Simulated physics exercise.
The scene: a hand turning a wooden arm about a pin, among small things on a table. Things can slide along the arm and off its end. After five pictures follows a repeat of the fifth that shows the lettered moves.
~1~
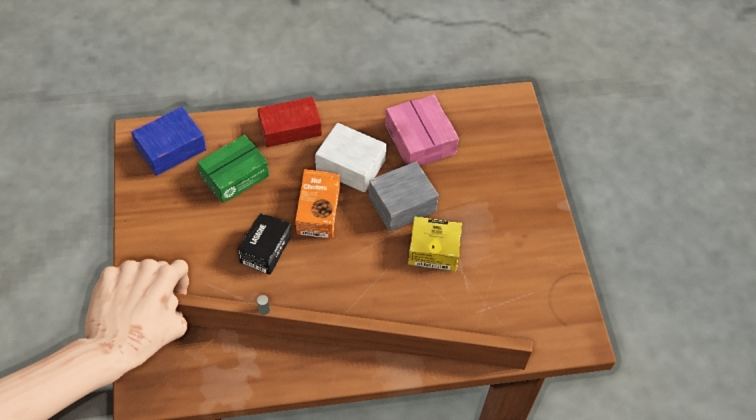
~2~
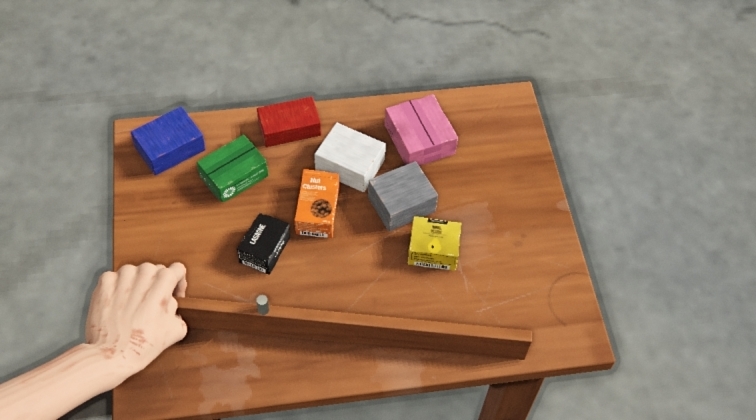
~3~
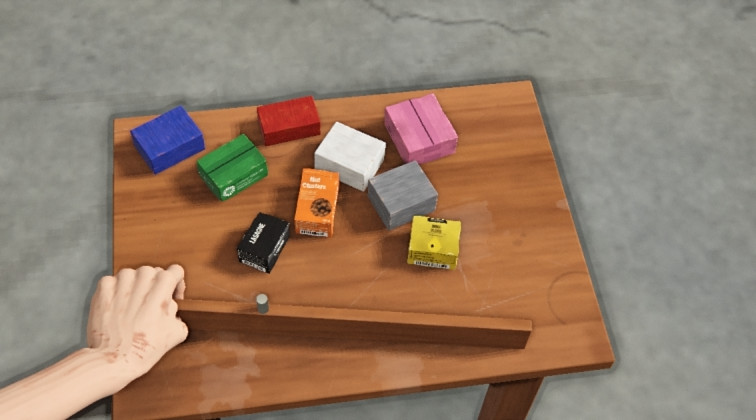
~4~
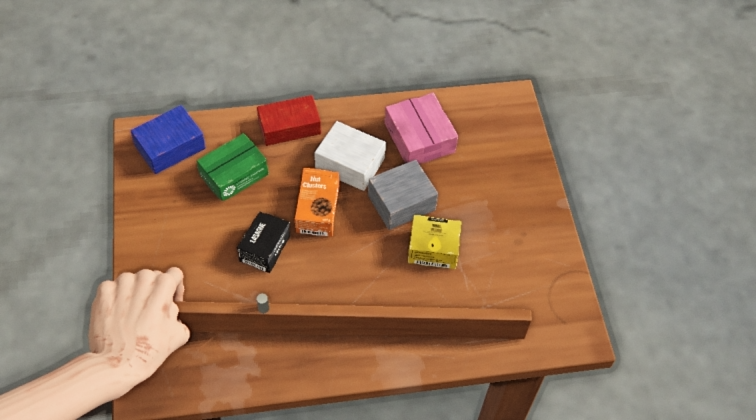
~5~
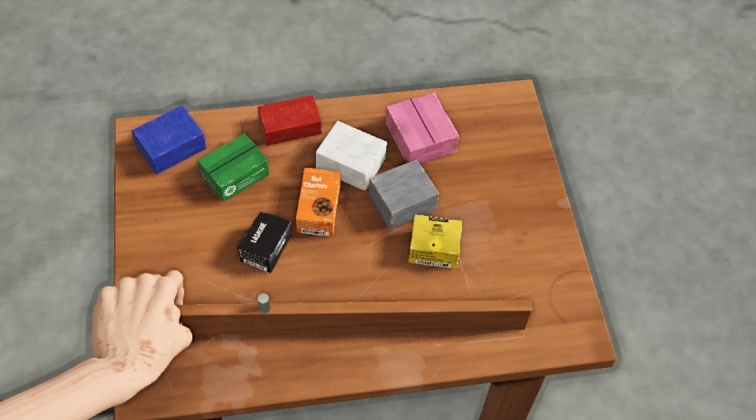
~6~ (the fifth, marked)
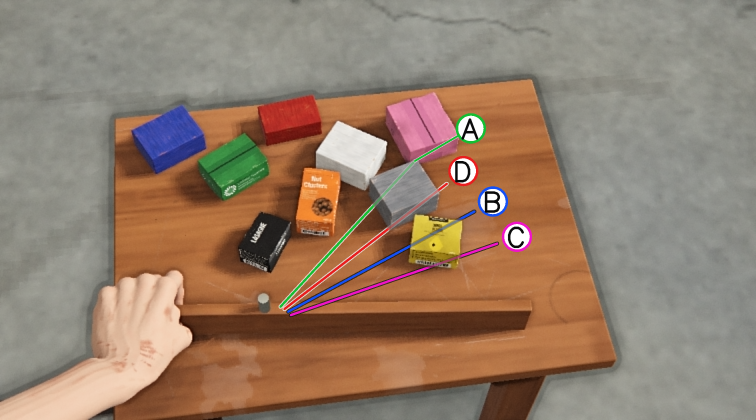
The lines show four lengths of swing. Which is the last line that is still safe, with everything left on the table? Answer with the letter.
A is the last safe line.
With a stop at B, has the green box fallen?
By then, no.
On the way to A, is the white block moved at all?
Yes.
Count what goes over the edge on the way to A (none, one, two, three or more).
In all, none.
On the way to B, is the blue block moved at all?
No.
On the marked copy, A at (351, 230); B at (385, 259); C at (397, 278); D at (369, 244).
Following A. Soon after the start, arm (395, 267); yellow box (433, 237); red block (290, 120).
Later, arm (372, 233); pink box (419, 125); white block (334, 141).
In the end, arm (352, 215); red block (265, 105); white block (301, 123); nothing has fallen.
As for the rest, B is safe but short; C is safe but short; D is safe but short.
